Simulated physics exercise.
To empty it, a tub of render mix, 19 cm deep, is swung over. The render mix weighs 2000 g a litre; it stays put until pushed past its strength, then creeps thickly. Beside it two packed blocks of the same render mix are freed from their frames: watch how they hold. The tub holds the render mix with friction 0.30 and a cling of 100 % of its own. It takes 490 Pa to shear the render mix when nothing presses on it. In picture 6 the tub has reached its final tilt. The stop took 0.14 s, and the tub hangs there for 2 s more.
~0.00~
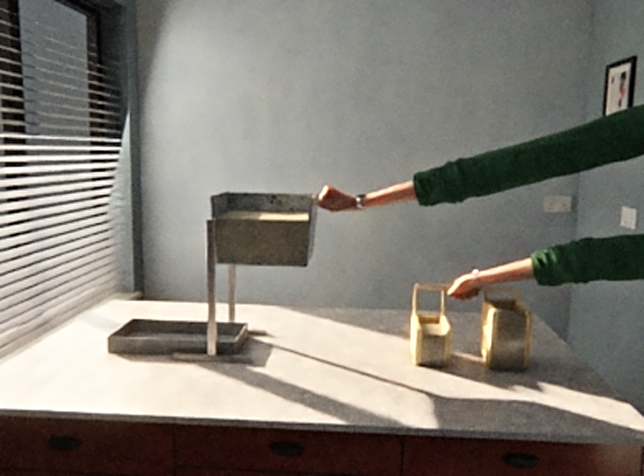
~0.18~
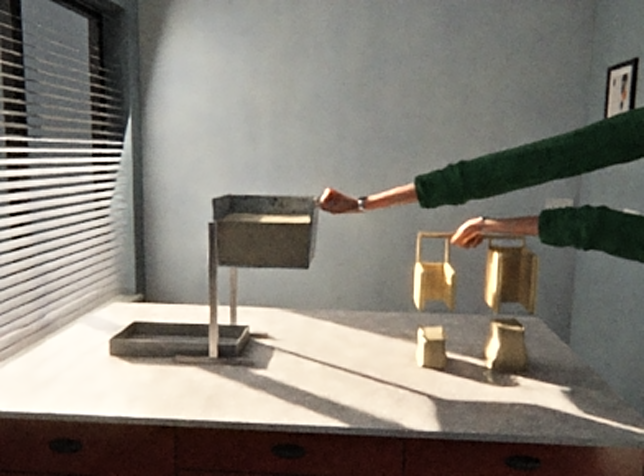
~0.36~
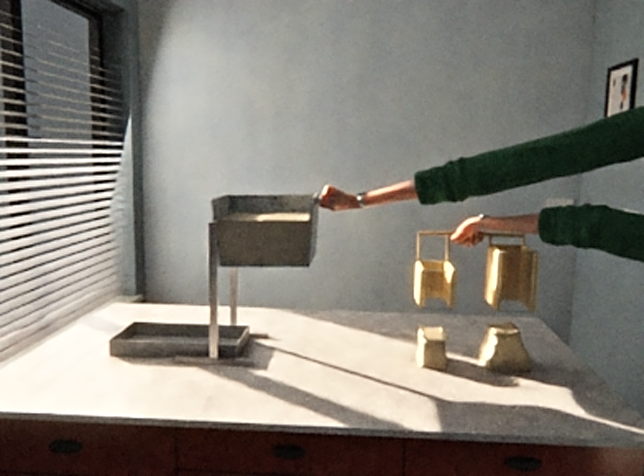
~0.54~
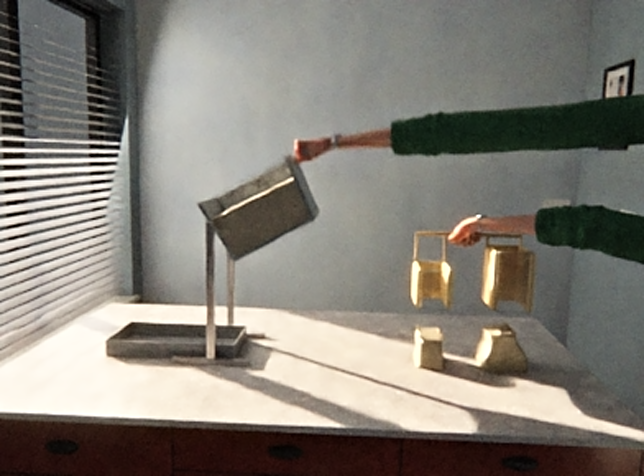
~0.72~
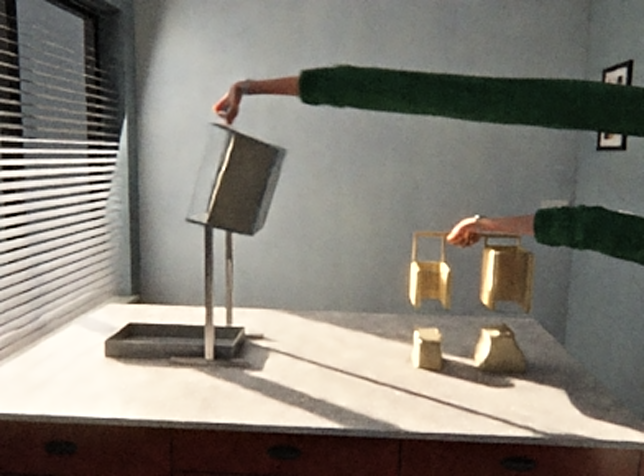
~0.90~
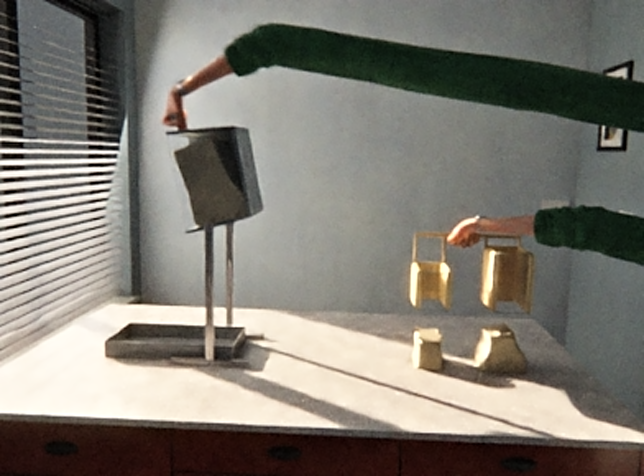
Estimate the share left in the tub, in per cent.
The share left in the tub is near 30 %.
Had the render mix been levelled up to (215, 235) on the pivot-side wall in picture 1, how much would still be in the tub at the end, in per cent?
Then about 40 %.
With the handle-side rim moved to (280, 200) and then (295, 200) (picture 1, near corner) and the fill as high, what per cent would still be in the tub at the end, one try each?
In that order: 40 %, 35 %.
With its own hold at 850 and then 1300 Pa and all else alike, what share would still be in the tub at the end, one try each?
In turn about 35 %, 40 %.
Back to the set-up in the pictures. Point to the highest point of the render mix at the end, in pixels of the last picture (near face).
At about (242, 202).
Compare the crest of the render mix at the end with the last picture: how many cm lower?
Some 18 cm.
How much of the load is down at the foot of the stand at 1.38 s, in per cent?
Some 60 per cent.
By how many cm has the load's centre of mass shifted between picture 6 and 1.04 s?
Some 12 cm.
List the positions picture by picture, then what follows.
In the first frame, handle-side rim at (310, 199), tilt 0 degrees; highest point of the render mix at (305, 219); test blocks 9.5 cm, 15 cm high (left to right).
In the second frame, handle-side rim at (312, 202), tilt 0 degrees; highest point of the render mix at (306, 222); test blocks 9.4 cm, 13 cm high (left to right).
In the third frame, handle-side rim at (311, 199), tilt 2 degrees; highest point of the render mix at (308, 220); test blocks 9.3 cm, 12 cm high (left to right).
In the fourth frame, handle-side rim at (284, 157), tilt 29 degrees; highest point of the render mix at (293, 180); test blocks 9.3 cm, 11 cm high (left to right).
In the fifth frame, handle-side rim at (213, 125), tilt 73 degrees; highest point of the render mix at (233, 136); test blocks 9.3 cm, 11 cm high (left to right).
In the sixth frame, handle-side rim at (167, 135), tilt 101 degrees; highest point of the render mix at (211, 139); test blocks 9.3 cm, 11 cm high (left to right).
By 1.04 s, the tub is at 101 degrees and holds 49 %.
By 1.21 s, the tub is at 101 degrees and holds 30 %.
By 1.38 s, the tub is at 101 degrees and holds 30 %.
By 1.55 s, the tub is at 101 degrees and holds 30 %.
By 2.90 s, at the end, the tub is at 101 degrees and holds 30 %.
